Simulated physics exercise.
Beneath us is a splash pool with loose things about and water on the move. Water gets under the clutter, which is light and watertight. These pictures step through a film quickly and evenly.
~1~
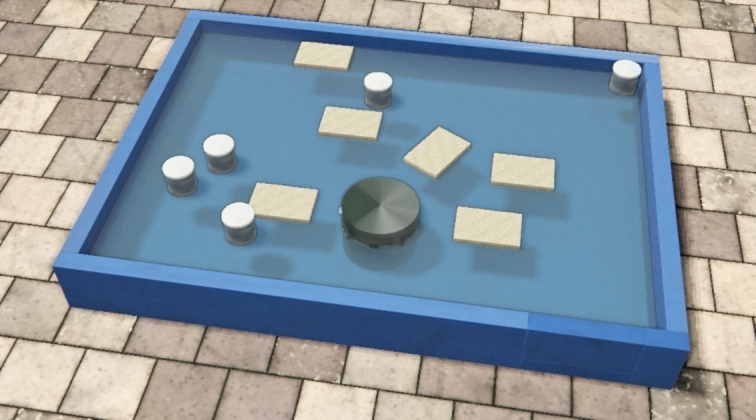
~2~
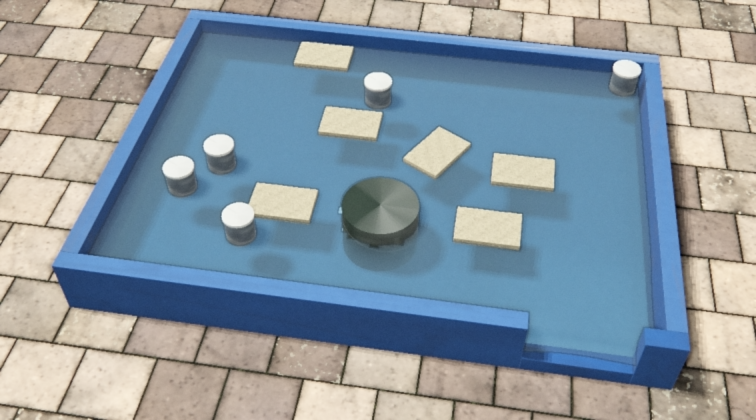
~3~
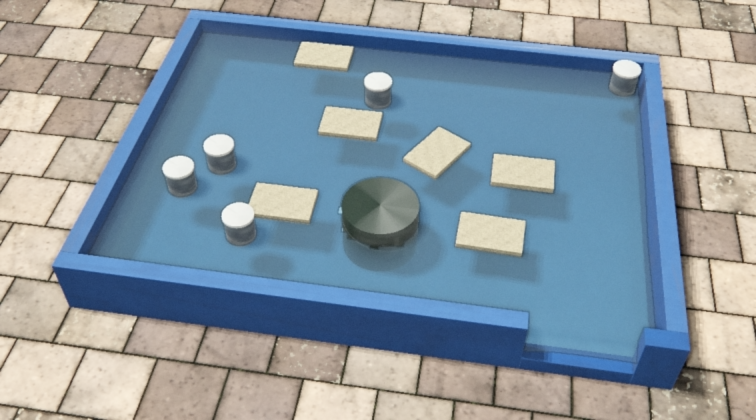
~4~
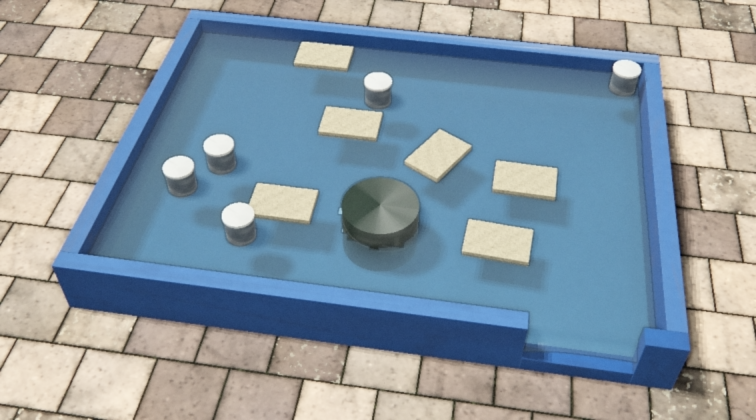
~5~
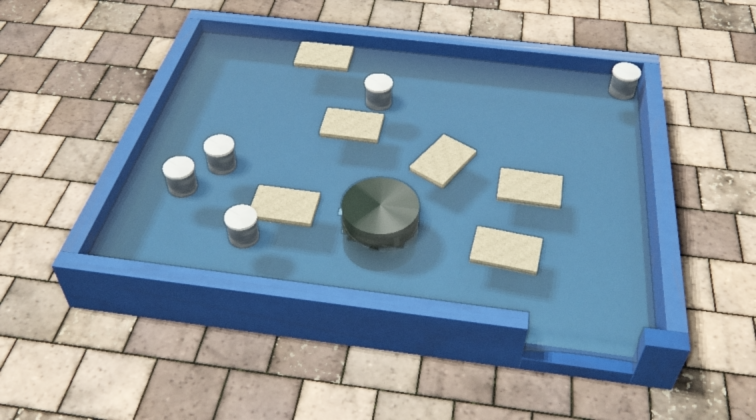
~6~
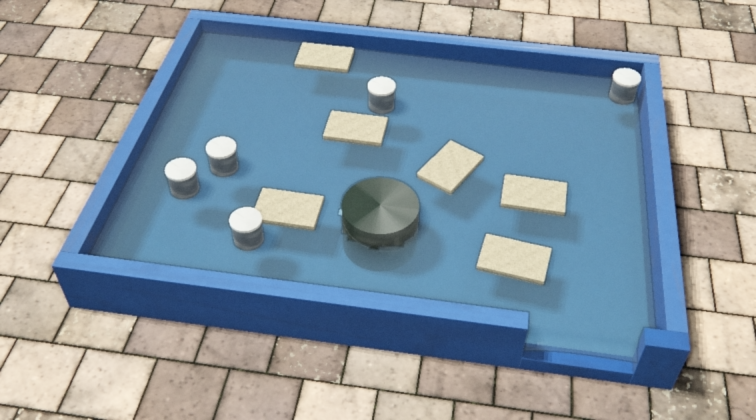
Pale rectangular floats drift slowly toward the lower right in a blue-walled splash pool on brick paving, seen from above at an angle by a still camera. A dark round drum sits near the middle, with white-topped cylinders mostly left and one at the upper right. A section of the near right wall opens, then the right-hand floats shift first and others follow slightly.
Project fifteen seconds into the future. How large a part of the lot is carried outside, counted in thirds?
It stays short of one third.
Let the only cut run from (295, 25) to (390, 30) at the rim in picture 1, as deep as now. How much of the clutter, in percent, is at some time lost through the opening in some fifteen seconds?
Some 40 per cent.
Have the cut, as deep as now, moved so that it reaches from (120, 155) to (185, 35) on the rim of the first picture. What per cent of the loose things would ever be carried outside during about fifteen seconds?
Result: Roughly 70 per cent.
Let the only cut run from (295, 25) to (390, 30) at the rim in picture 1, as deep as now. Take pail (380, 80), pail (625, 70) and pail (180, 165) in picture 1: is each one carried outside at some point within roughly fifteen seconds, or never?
Lost, retained and retained.
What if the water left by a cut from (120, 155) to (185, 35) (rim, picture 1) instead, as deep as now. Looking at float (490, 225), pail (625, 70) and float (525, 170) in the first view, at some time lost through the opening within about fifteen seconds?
In the order given: Retained, retained, retained.
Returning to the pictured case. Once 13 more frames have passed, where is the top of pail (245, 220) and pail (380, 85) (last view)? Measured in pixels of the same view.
Roughly (291, 246) for one and (421, 100) for the other.
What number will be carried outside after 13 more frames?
I reckon 1.
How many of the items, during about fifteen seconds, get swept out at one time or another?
The count is 3.
A moment on, 0 of 11 are out; 11 afloat.
Next, 1 of 11 are out; 10 afloat.
Later, 3 of 11 are out; 8 afloat.
In the end, 3 of 11 are out; 8 afloat.
